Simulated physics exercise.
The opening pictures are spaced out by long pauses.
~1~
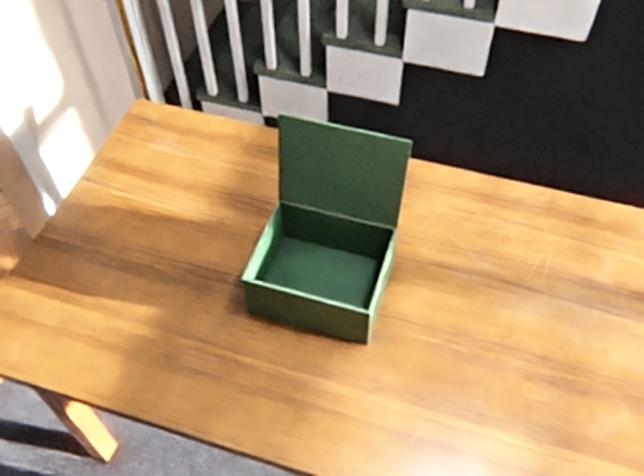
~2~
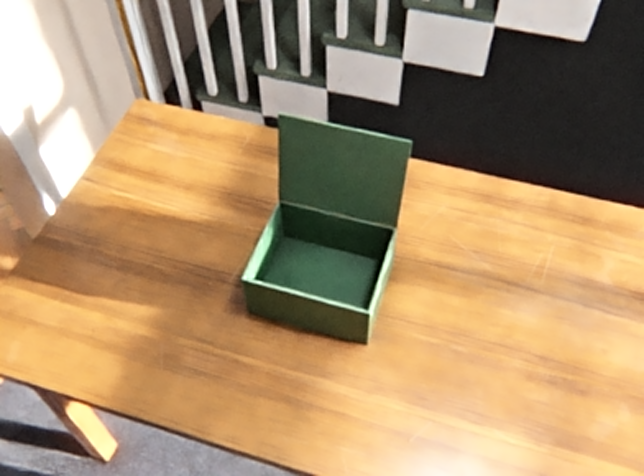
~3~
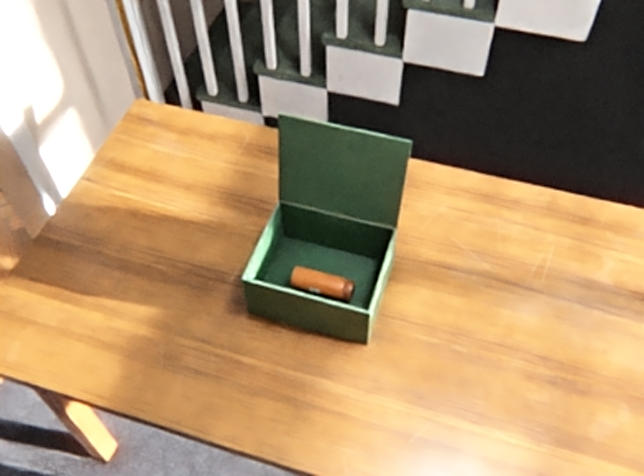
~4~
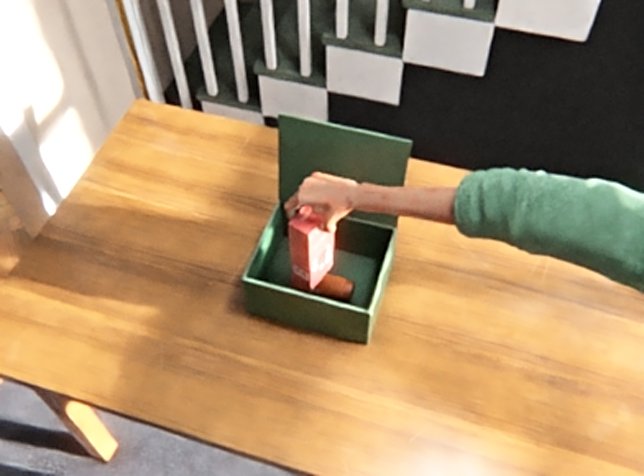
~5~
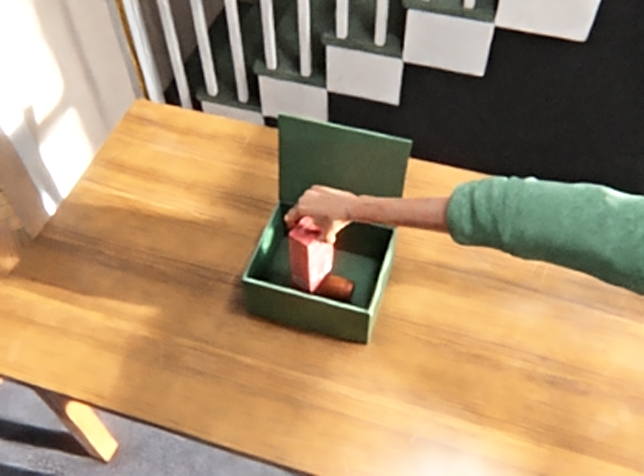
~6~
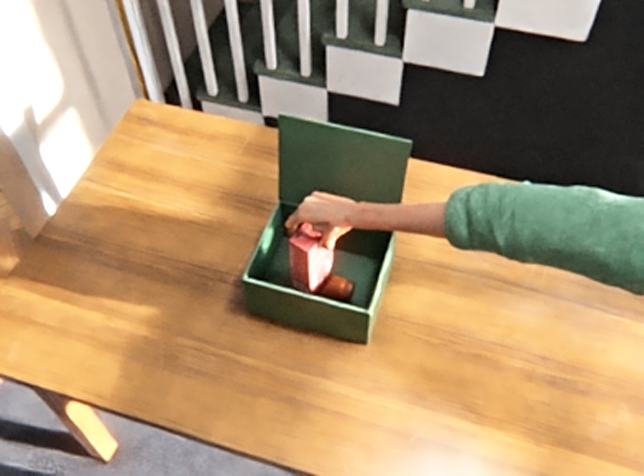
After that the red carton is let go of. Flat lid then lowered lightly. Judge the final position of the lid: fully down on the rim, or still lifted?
Final position: Still lifted.
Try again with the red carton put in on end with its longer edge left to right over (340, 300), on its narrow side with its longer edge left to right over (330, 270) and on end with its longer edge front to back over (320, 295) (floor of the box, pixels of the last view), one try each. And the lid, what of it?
Case one lid open, case two lid shut, case three lid open.
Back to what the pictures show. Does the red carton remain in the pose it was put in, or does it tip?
After all that, it finishes out of line.
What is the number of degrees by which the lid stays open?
Angle above rim: About 25°.
Then, 1.00 s after the last picture, lid starting down; red carton tipped 37° from how it was near (308, 272); orange shaker rolled about its own width.
Then, 1.80 s after the last picture, lid 42° above the rim; red carton tipped 37° from how it was near (308, 272); orange shaker rolled well along.
At rest, lid 23° above the rim; tipped over in the box, red carton; moved from the start, orange shaker. Seen from the same camera at the end, red carton near (308, 272).
